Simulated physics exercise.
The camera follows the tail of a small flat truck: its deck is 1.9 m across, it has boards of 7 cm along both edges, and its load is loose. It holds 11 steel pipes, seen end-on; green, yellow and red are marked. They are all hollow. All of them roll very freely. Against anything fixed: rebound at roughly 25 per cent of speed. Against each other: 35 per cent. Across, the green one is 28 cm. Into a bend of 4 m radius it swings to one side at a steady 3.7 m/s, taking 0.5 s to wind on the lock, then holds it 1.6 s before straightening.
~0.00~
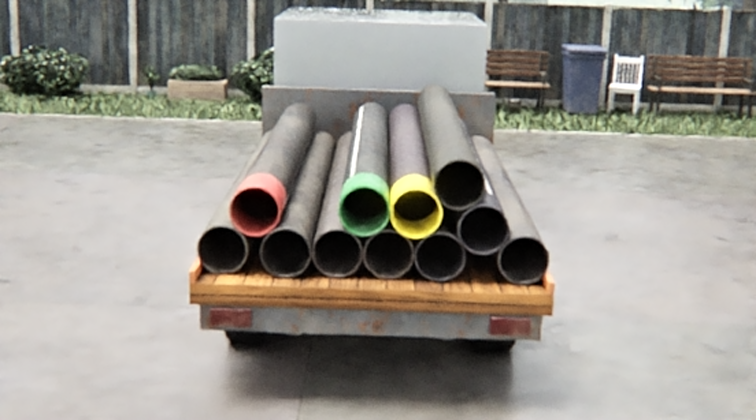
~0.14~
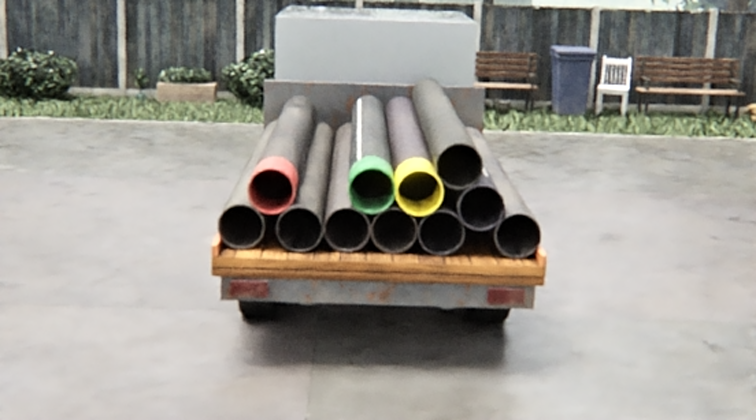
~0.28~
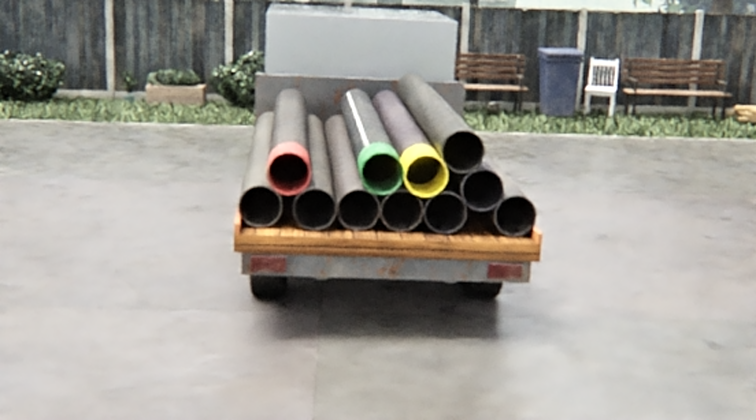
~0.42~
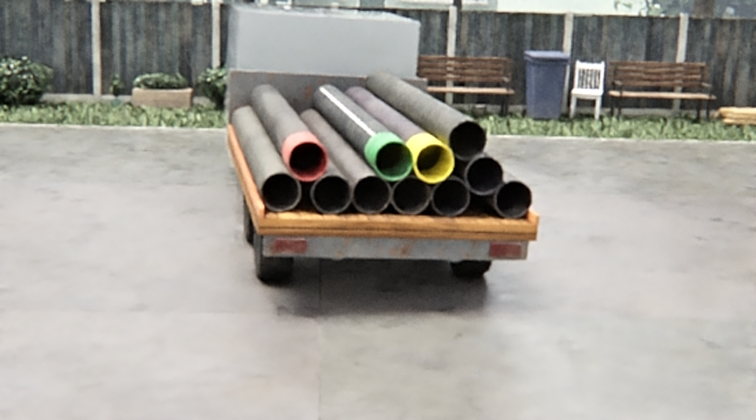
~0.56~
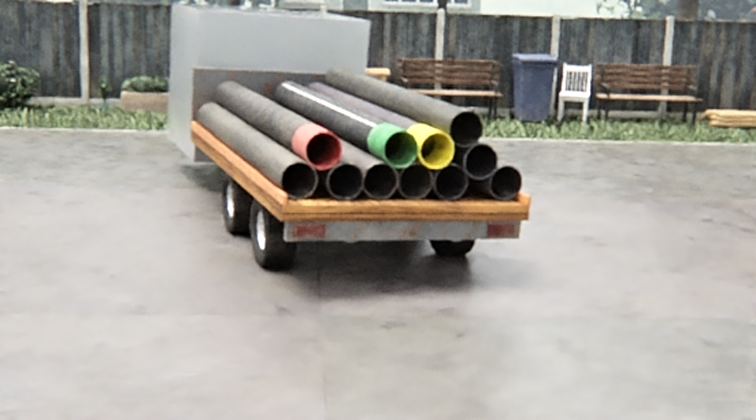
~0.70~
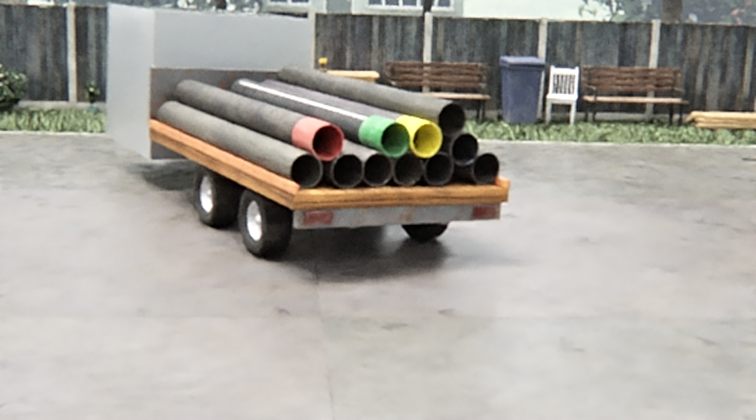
Small flatbed truck stacked with dark pipes, their ends showing red, green and yellow, turning left across a paved yard, deck leaning slightly right.
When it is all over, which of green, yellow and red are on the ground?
As for green, it doesn't come off; as for Yellow, it doesn't come off; as for Red, it doesn't come off.
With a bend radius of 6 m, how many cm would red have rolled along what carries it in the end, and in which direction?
Leftwards, around 0 cm.
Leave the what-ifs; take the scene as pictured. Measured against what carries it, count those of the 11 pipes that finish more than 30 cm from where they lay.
The number you get is 0.
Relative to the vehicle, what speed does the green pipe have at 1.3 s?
Around 0.0 m/s.
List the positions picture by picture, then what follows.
The first picture shows green (364, 212), yellow (416, 214), red (254, 213); 6 of the 11 make up the bottom layer.
The second picture shows green (372, 192), yellow (420, 193), red (271, 192); the deck is level.
The third picture shows green (383, 174), yellow (426, 176), red (289, 174); the deck slopes 1° down to the right.
The fourth picture shows green (395, 161), yellow (434, 163), red (308, 162); the deck slopes 2° down to the right.
The fifth picture shows green (402, 150), yellow (437, 150), red (325, 151); the deck slopes 3° down to the right.
The sixth picture shows green (397, 140), yellow (427, 140), red (329, 143); the deck slopes 3° down to the right.
By 1.3 s, green is up on others, 90 cm from the left edge; yellow is up on others, 75 cm from the right edge; red is up on others, 35 cm from the left edge; 0 of 11 are off.
By 2.0 s, red is up on others, 35 cm from the left edge, rolling right; as before, green, yellow; 0 of 11 are off.
By 2.9 s, green is up on others, 90 cm from the left edge; yellow is up on others, 75 cm from the right edge; red is up on others, 35 cm from the left edge; 0 of 11 are off.
Finally (3.8 s), green is up on others, 85 cm from the left edge; yellow is up on others, 80 cm from the right edge; red is up on others, 30 cm from the left edge; 0 of 11 are off.
